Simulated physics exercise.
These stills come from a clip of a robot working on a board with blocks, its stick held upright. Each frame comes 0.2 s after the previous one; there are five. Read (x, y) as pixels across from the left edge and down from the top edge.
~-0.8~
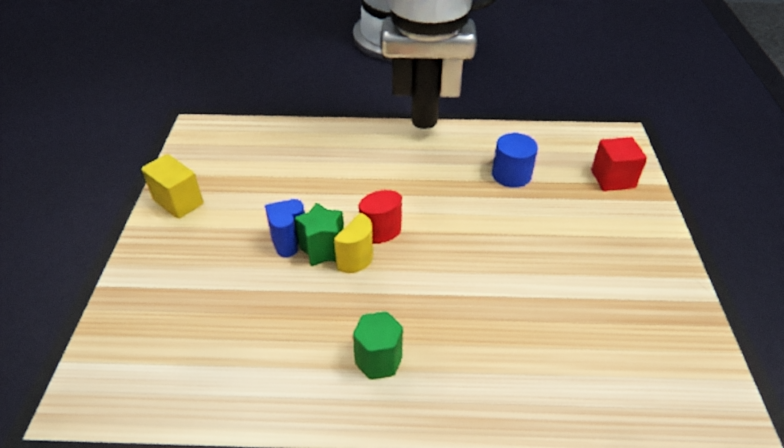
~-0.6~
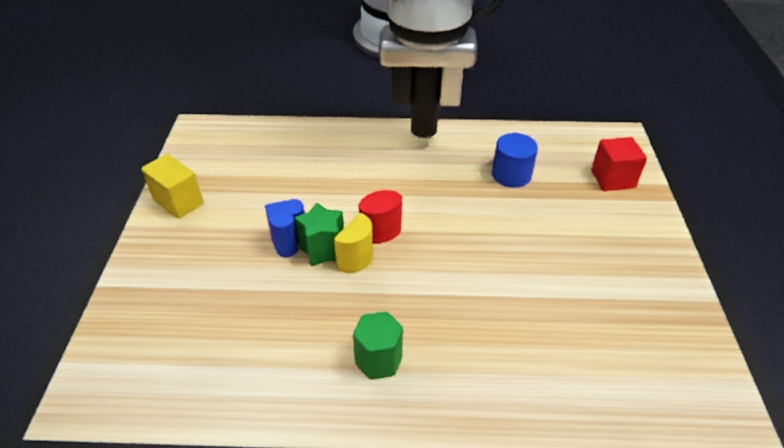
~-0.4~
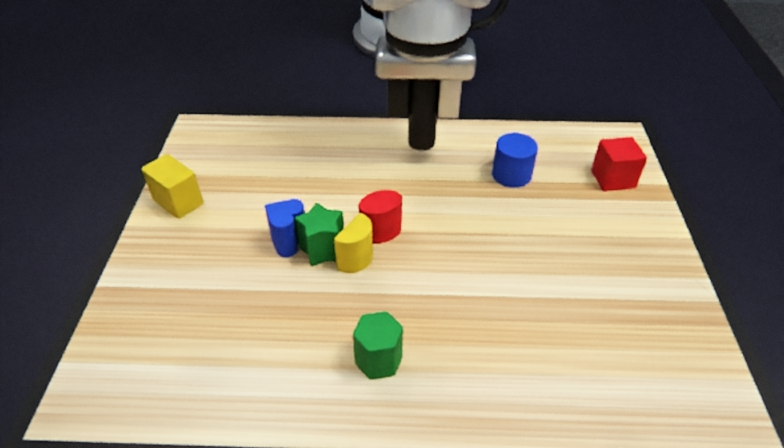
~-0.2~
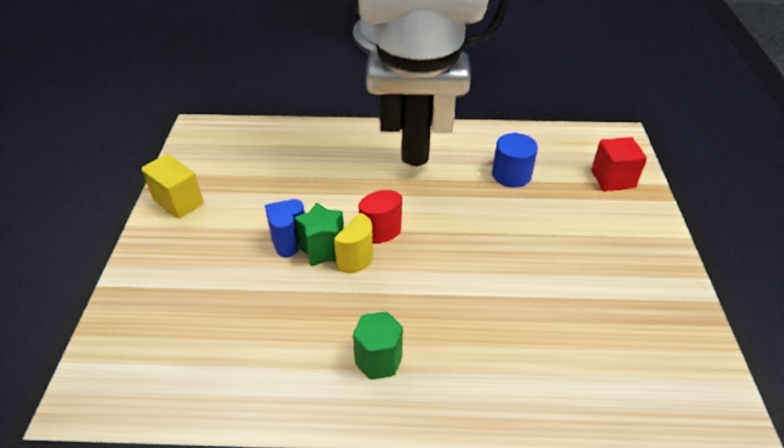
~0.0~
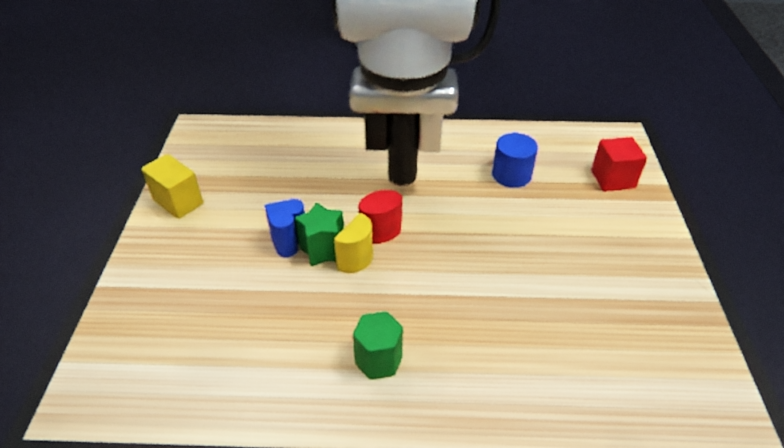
On a light wooden board scattered with red, blue, green and yellow blocks, a robot arm holds a dark stick near the far edge. The stick moves slowly toward the viewer, then drifts left as well, drawing near the red rounded block beside the clustered blocks, while every block stays still.
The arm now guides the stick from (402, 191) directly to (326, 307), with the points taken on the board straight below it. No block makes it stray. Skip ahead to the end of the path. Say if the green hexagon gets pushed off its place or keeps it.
Left in place.
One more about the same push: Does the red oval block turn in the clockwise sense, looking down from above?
Short answer: Yes.
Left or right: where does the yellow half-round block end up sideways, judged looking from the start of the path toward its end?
Side: Right.
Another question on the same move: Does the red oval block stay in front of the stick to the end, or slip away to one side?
By then it is in front of the stick.
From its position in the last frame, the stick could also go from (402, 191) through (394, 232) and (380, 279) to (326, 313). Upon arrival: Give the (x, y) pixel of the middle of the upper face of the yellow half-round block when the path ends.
Located at (260, 258).
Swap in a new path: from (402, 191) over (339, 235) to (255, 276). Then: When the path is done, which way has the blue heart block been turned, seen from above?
Turns clockwise.
The first path, step by step. One third of the way, stick (380, 212); yellow half-round block (346, 238), turned 20° anticlockwise; red oval block (372, 217), turned 35° clockwise.
Two thirds of the way, stick (354, 250); yellow half-round block (312, 277), turned 45° anticlockwise; red oval block (340, 258), turned 50° clockwise.
At the end, stick (325, 294); yellow half-round block (269, 321), turned 40° anticlockwise; green hexagon unmoved; red oval block (303, 304), turned 65° clockwise.
